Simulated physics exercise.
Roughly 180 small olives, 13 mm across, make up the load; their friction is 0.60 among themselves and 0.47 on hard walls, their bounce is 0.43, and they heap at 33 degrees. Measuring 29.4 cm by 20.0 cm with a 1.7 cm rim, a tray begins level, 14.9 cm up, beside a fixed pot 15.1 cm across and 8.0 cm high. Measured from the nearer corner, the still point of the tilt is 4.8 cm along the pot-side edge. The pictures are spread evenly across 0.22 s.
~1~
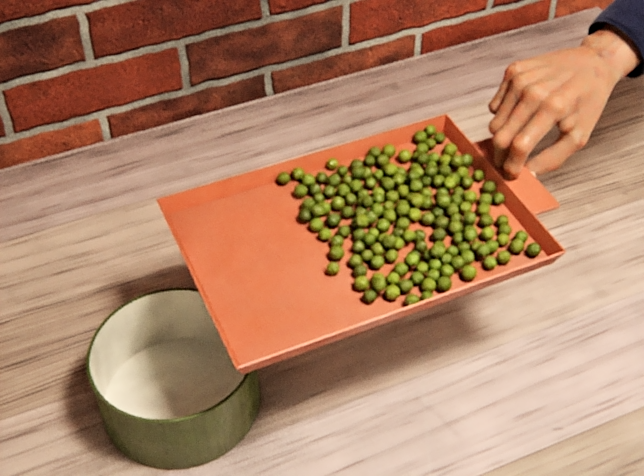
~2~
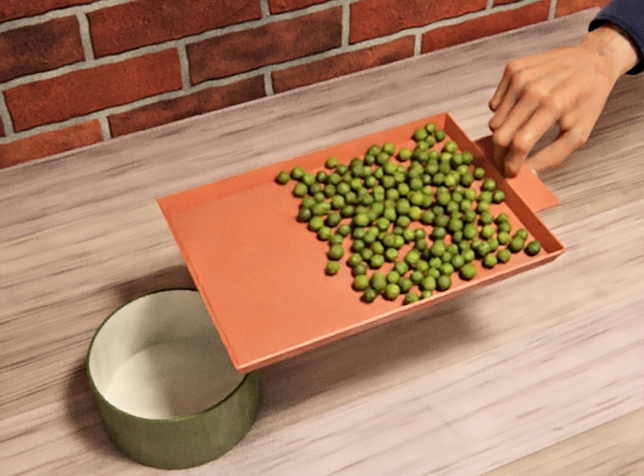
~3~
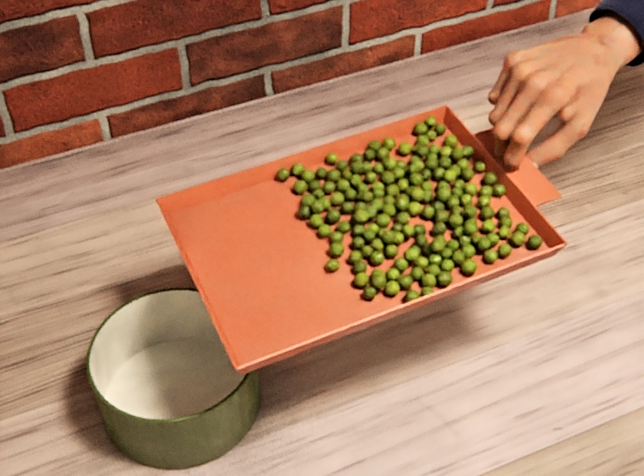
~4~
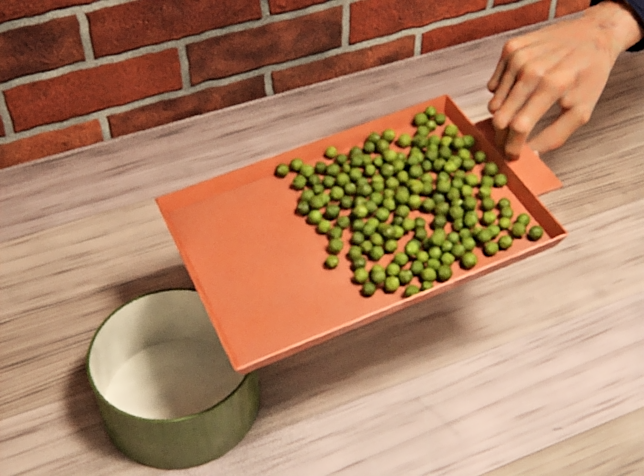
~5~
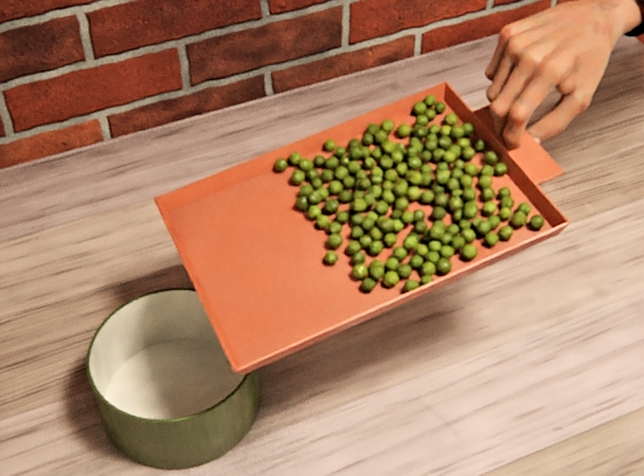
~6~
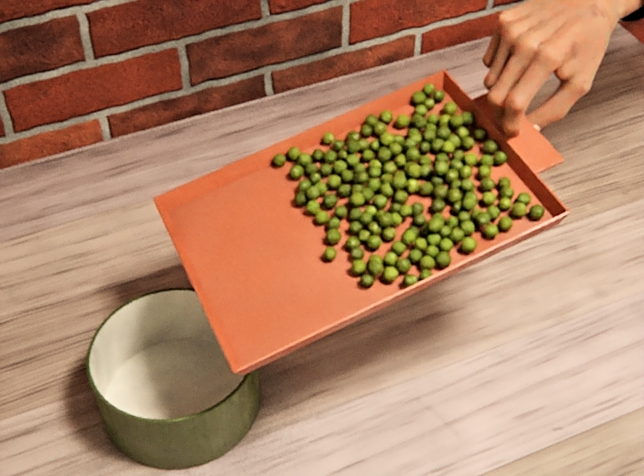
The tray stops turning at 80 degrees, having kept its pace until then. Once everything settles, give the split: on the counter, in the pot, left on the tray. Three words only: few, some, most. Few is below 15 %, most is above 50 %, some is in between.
Counter - some, pot - most, tray - few.
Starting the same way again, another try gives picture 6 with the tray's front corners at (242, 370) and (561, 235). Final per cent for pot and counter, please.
Split: Pot = 0, counter = 100.
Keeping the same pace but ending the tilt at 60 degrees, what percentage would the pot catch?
The pot would get around 30 per cent.
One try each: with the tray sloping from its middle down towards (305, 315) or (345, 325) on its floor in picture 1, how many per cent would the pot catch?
That would be close to 10 per cent and then close to 0 per cent.
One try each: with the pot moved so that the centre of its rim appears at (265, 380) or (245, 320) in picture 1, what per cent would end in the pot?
Estimates: 25 in a hundred and 0 in a hundred.
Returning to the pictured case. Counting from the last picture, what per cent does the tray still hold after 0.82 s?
It works out to near 65 per cent of the load.
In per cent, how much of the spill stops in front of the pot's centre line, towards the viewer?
Roughly 90 per cent.
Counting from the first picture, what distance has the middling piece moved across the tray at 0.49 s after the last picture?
By then it sits near 13 cm from where it began.
Then, 0.49 s after the last picture, tilt 43 degrees; the tray holds 100 %, the pot 0 %.
Then, 0.82 s after the last picture, tilt 65 degrees; the tray holds 65 %, the pot 20 %.
Then, 1.25 s after the last picture, tilt 80 degrees; the tray holds 40 %, the pot 35 %.
In the end, counter 35 %, pot 65 %, tray 0 %.
